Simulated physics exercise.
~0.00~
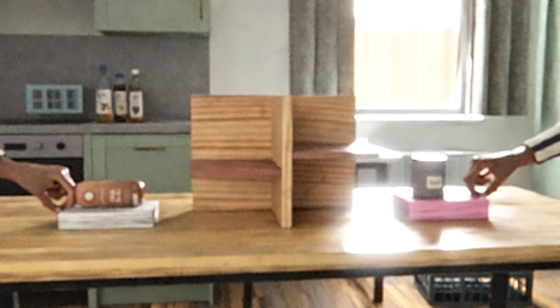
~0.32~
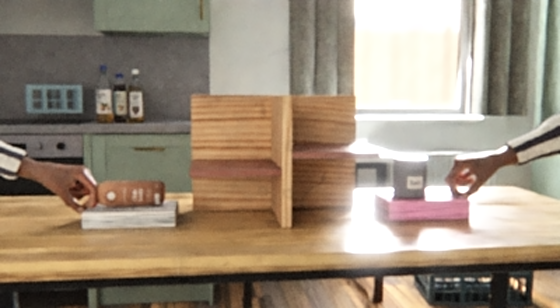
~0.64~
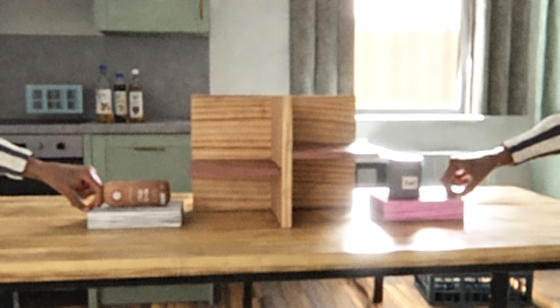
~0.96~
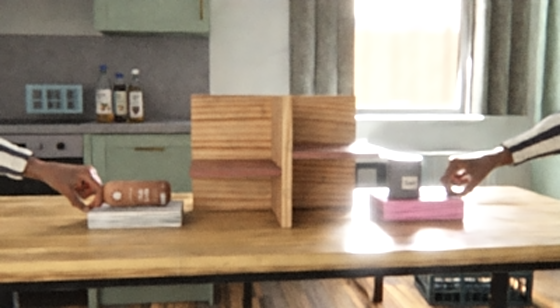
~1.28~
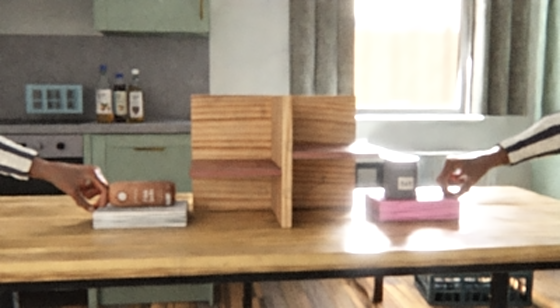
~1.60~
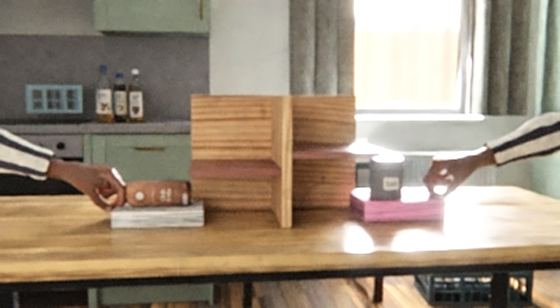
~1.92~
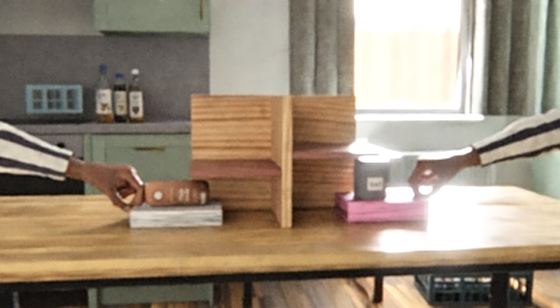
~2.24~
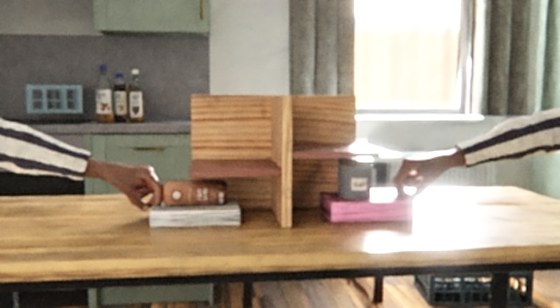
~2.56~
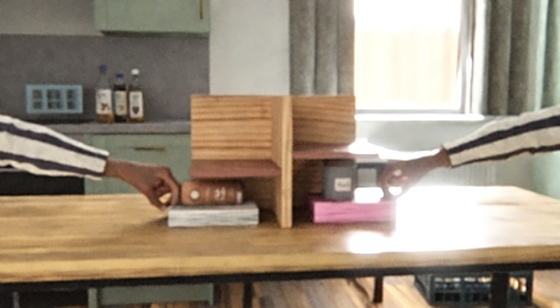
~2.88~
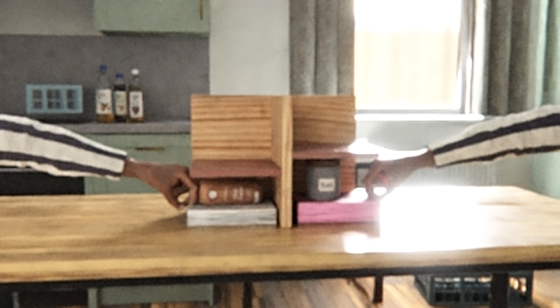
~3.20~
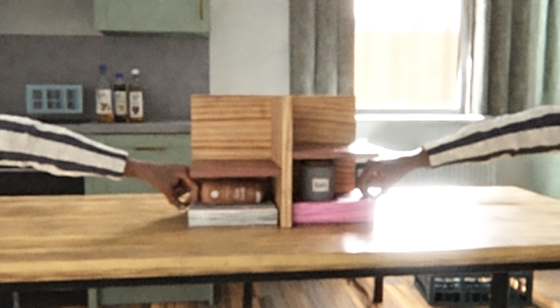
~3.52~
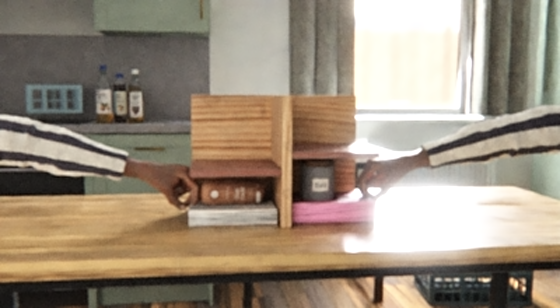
Two boards carrying an orange can and a grey jar slide inward beneath the wooden shelf.
